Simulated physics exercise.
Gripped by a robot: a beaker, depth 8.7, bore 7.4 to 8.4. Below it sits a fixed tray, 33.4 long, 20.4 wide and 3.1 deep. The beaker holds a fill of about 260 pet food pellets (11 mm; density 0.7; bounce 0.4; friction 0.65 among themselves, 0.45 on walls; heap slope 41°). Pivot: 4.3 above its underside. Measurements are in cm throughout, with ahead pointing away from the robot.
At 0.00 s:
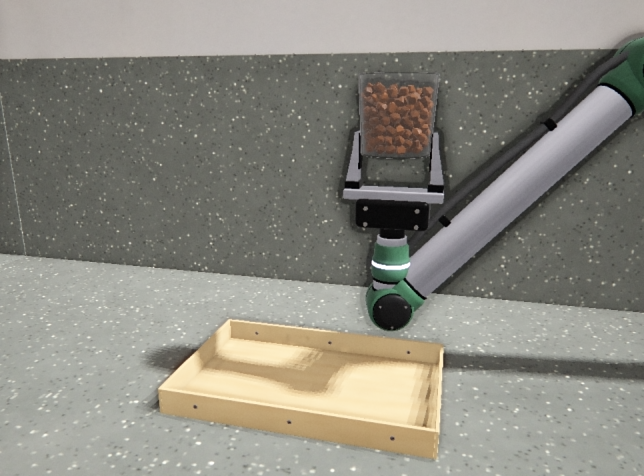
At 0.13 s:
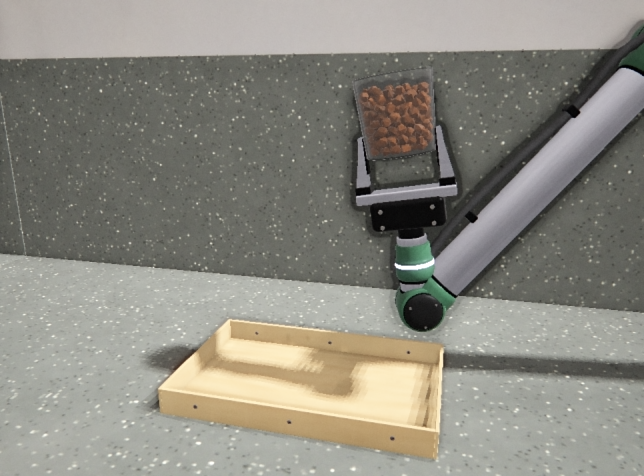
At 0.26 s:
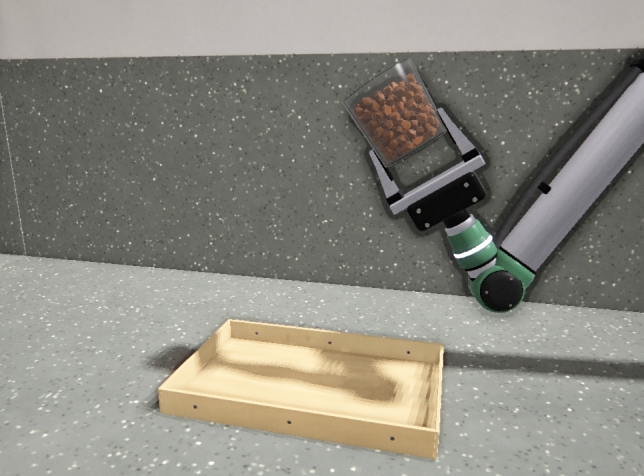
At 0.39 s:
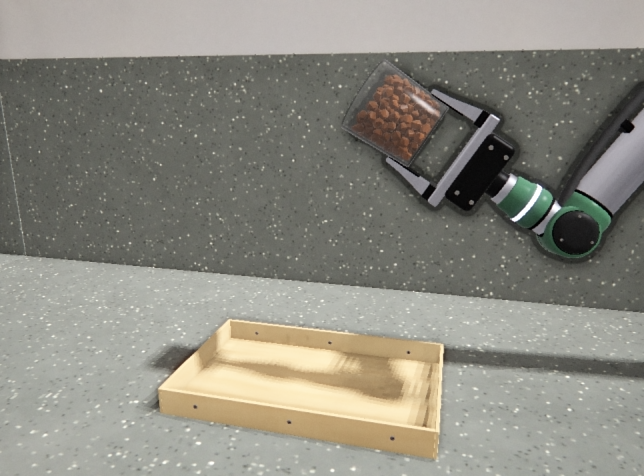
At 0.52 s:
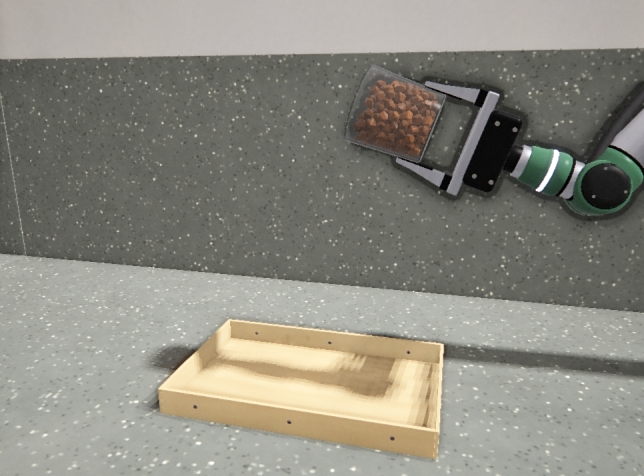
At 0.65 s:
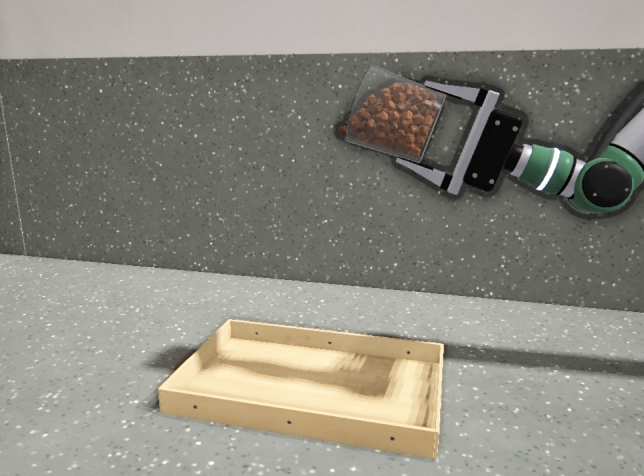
The clip opens on a robot arm holding a clear container of brown pellets upright above a shallow wooden tray. The arm swings its wrist to the right and upward, tilting the container steeply to the left, and the pellets shift toward its open end as the tilting slows.
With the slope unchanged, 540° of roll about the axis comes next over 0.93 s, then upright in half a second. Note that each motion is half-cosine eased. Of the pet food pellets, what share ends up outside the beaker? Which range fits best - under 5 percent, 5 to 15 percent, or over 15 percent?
The best fit is 5 to 15 percent.
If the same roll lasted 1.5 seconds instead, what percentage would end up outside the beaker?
It would then come to about 20 per cent.
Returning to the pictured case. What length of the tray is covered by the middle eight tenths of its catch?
Spread length: Close to 18 cm.
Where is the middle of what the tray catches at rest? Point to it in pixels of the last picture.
Roughly pixel (281, 389).
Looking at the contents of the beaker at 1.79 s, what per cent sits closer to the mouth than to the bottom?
Around 40 per cent.
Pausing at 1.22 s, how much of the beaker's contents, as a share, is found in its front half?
Looks like around 55 per cent is in the front half.
By 1.22 s, tipped 72°, highest piece 40 above the table; 242 in the beaker, 9 in the tray, 7 in flight or on a rim.
By 1.79 s, tipped 44°, highest piece 39 above the table; 232 in the beaker, 26 in the tray.
By 2.28 s, upright, highest piece 41 above the table; 232 in the beaker, 26 in the tray.
By 2.98 s, upright, highest piece 41 above the table; 232 in the beaker, 26 in the tray.
Final count, 232 in the beaker, 26 in the tray. That is 10 % outside the beaker.
